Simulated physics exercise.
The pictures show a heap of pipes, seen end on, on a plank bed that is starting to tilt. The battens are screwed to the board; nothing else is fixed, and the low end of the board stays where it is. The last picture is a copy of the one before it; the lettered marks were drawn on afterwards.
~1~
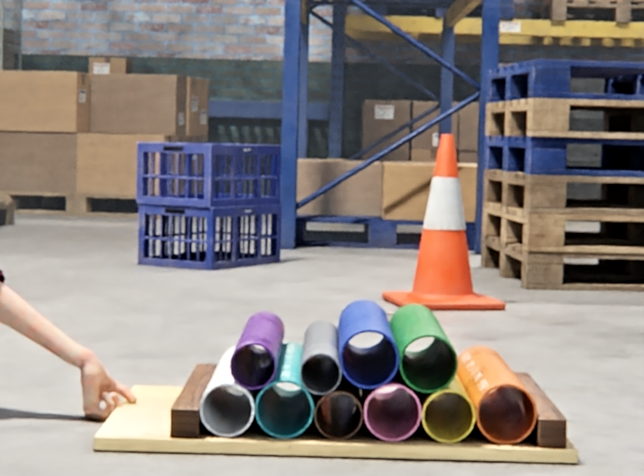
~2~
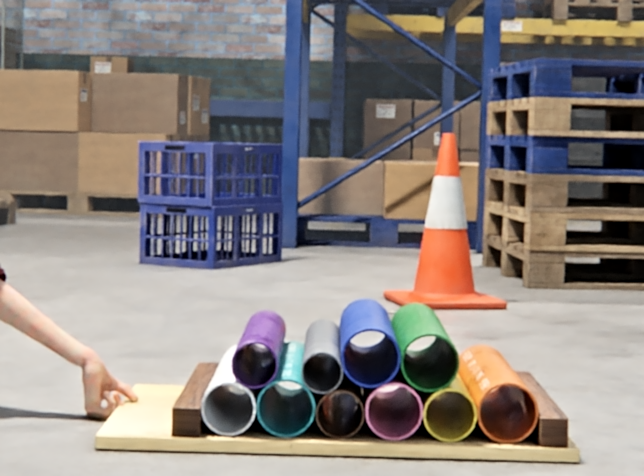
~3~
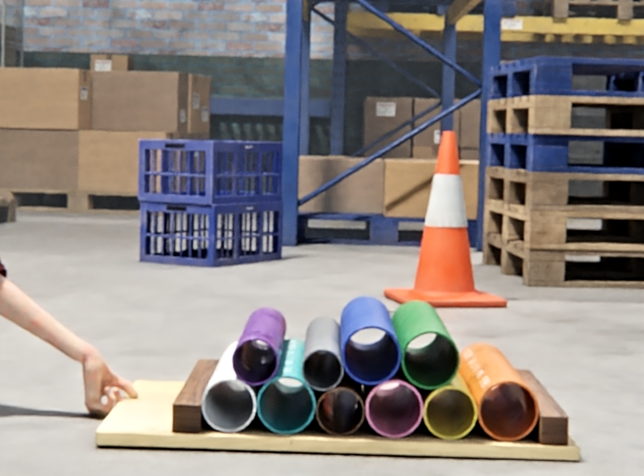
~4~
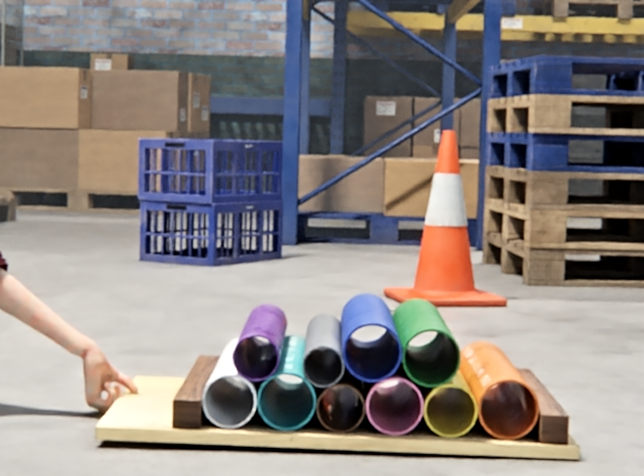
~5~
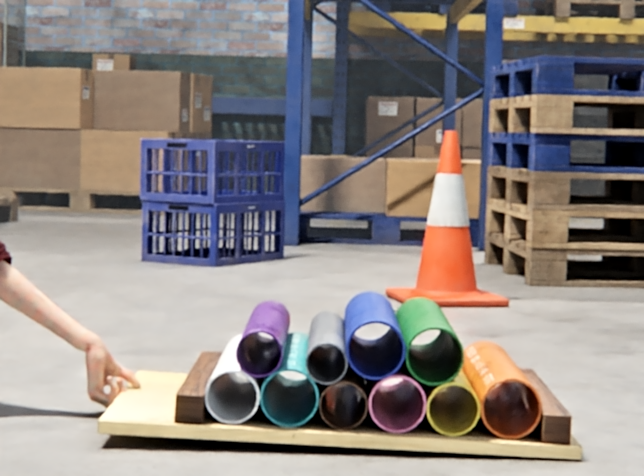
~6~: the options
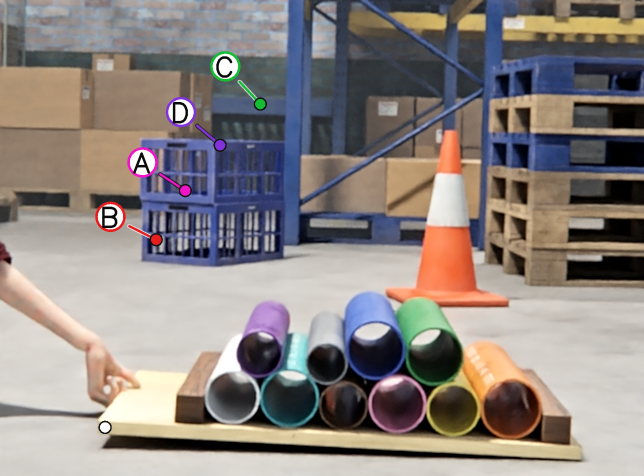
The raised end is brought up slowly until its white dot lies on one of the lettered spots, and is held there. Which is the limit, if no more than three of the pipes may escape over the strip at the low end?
The highest mark that will do is A.
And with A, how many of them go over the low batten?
It comes to three.
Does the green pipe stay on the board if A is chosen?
No.
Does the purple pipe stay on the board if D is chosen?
No, with D.
On the marked copy, A at (185, 191); B at (156, 240); C at (260, 104); D at (220, 145); the white dot at (105, 427).
Taking A. A third of the way, board at 18°.
Two thirds of the way, board at 32°.
When it is over, board at 32°, three over the low batten (grey, blue, green).
As for the rest, B three over the low batten (grey, blue, green); C four over the low batten (grey, blue, purple, green); D four over the low batten (grey, blue, purple, green).
